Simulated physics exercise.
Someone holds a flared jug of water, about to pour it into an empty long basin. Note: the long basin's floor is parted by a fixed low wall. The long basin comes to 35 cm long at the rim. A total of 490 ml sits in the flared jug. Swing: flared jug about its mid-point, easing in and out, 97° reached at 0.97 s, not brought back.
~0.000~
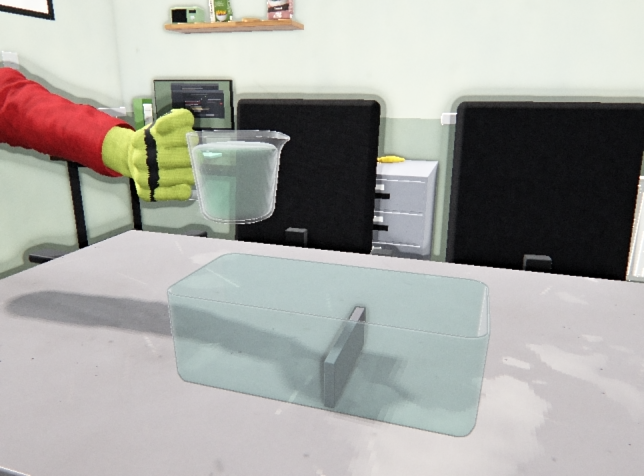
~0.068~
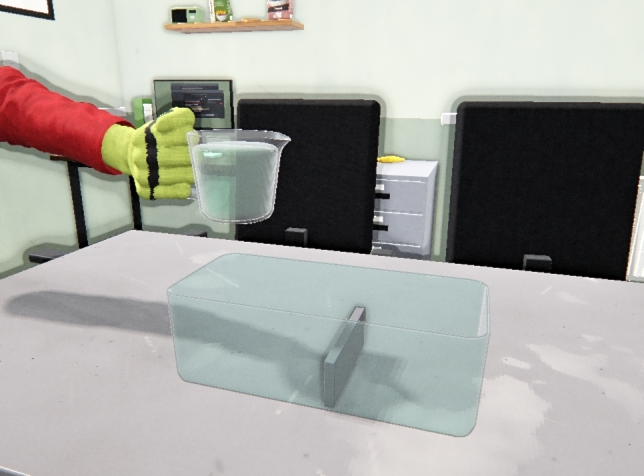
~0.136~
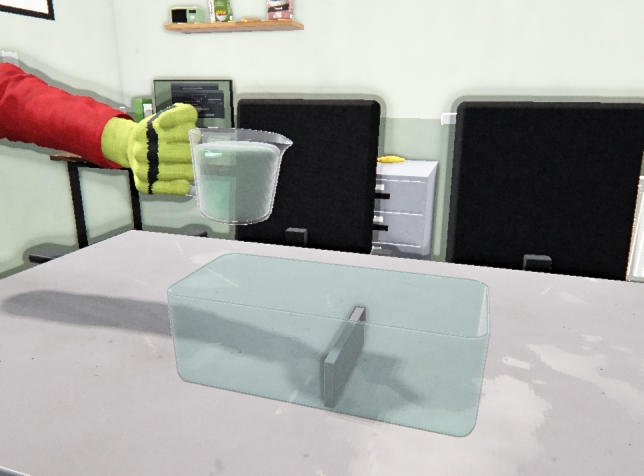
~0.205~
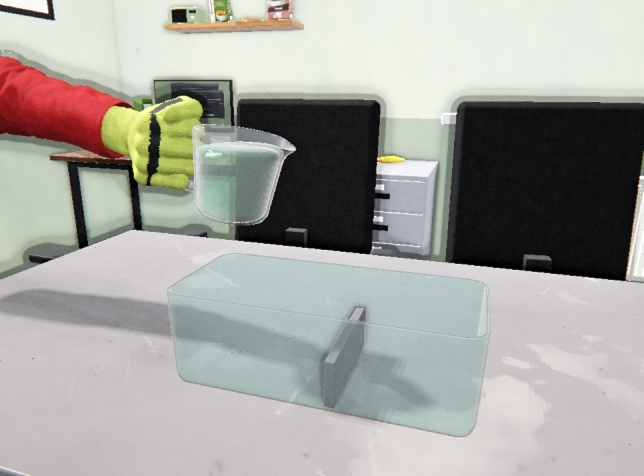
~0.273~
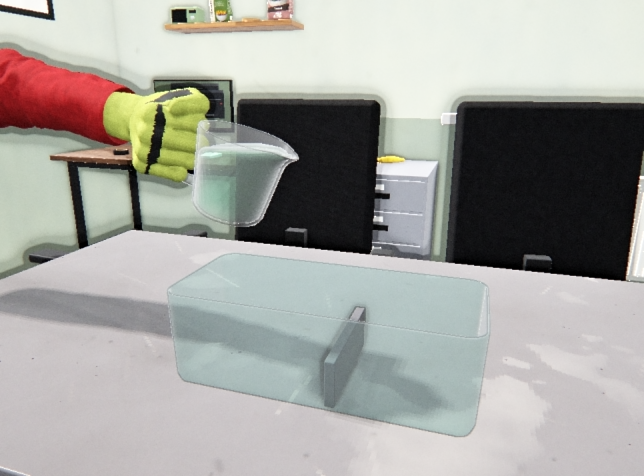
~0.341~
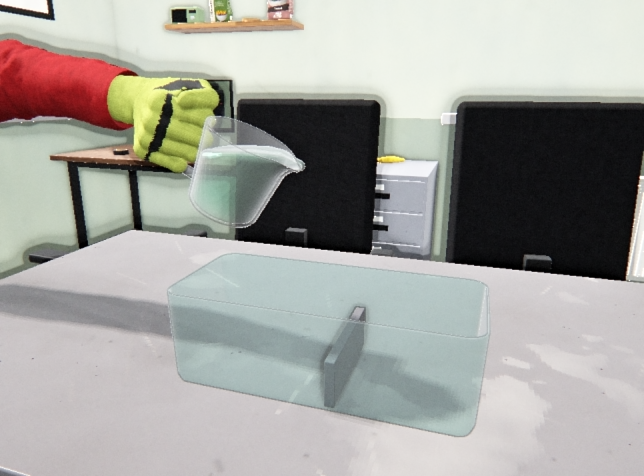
In an office, a yellow-green gloved hand steadily tilting a flared jug of water rightward above a long clear basin on a table.
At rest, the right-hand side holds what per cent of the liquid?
It holds some 22 in every hundred.
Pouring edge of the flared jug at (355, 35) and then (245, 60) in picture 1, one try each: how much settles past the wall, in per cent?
Respectively 90 and 5 %.
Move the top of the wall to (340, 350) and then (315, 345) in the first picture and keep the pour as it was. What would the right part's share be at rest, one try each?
The first try gives 50 percent and the second 85 percent.
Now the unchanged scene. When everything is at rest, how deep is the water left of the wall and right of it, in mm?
On the left it stands about 14 mm, on the right about 6 mm.
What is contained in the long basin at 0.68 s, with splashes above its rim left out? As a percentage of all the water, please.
About 22 per cent.
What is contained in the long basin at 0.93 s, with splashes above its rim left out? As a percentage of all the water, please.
Near 76 per cent of the total.
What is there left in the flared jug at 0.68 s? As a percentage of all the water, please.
Roughly 56 per cent.
By 0.68 s the tilt is 77° and 56 per cent is still to pour, 11 is left of the wall and 10 right of it.
By 0.93 s the tilt is 97° and 13 per cent is still to pour, 54 is left of the wall and 22 right of it.
By 1.19 s the tilt is 97° and 1 per cent is still to pour, 74 is left of the wall and 22 right of it.
By 1.47 s the tilt is 97° and 0 per cent is still to pour, 77 is left of the wall and 22 right of it.
At rest 77 per cent lies left of the wall, 22 right of it and 1 outside.
